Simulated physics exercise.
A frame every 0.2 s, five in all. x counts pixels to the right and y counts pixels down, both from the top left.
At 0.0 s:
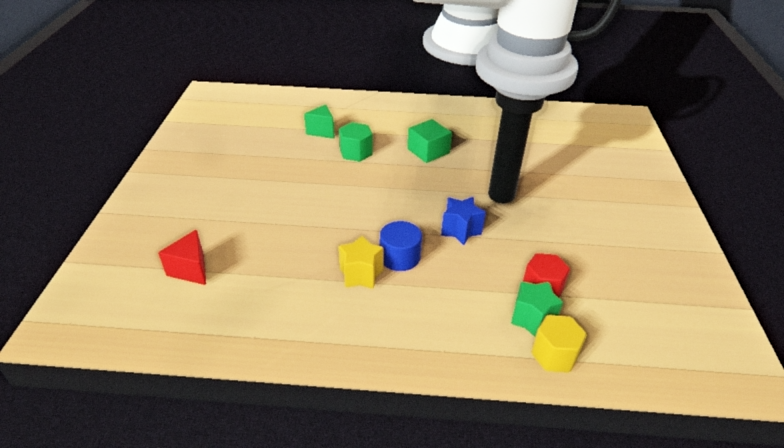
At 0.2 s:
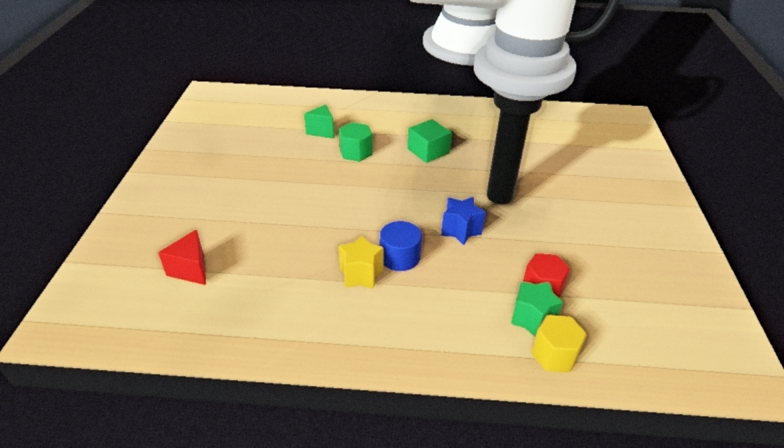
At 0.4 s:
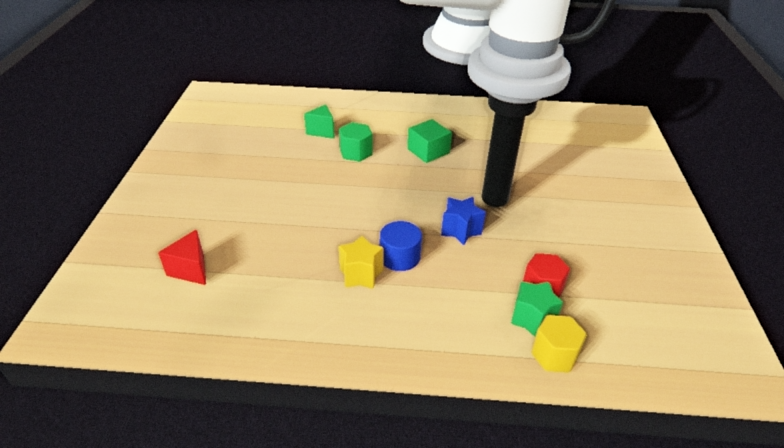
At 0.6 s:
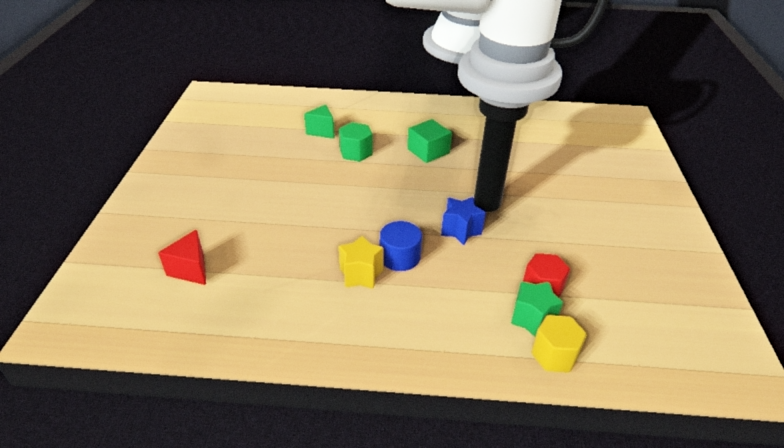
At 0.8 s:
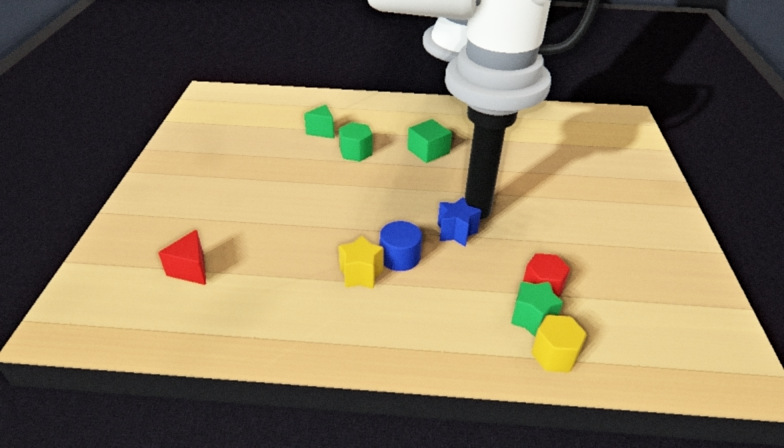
A robot arm with a black post moved slowly left across a wooden board scattered with coloured blocks, reached the blue star and nudged it slightly left, while the other blocks stayed still.
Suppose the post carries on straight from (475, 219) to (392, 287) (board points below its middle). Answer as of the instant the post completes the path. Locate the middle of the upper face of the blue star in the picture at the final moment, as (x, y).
Roughly at (361, 275).
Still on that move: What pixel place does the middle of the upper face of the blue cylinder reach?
My estimate: (324, 267).
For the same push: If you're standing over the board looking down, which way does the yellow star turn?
Prediction: Clockwise.
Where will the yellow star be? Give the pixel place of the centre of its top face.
It sits at (283, 273).
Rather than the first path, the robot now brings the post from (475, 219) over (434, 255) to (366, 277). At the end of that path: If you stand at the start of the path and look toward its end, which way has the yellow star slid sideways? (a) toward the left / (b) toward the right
Letter b.
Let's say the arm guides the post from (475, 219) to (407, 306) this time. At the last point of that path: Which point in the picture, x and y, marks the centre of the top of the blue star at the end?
When the path ends, it will be at (383, 266).
The first path, step by step. One third of the way, post at (450, 233); blue cylinder at (397, 235); blue star at (433, 231).
Two thirds of the way, post at (422, 255); yellow star at (324, 265), turned 25° clockwise; blue cylinder at (361, 253); blue star at (399, 253).
At the end, post at (392, 280); yellow star at (283, 273), turned 40° clockwise; blue cylinder at (324, 267); blue star at (361, 275), turned 15° clockwise.
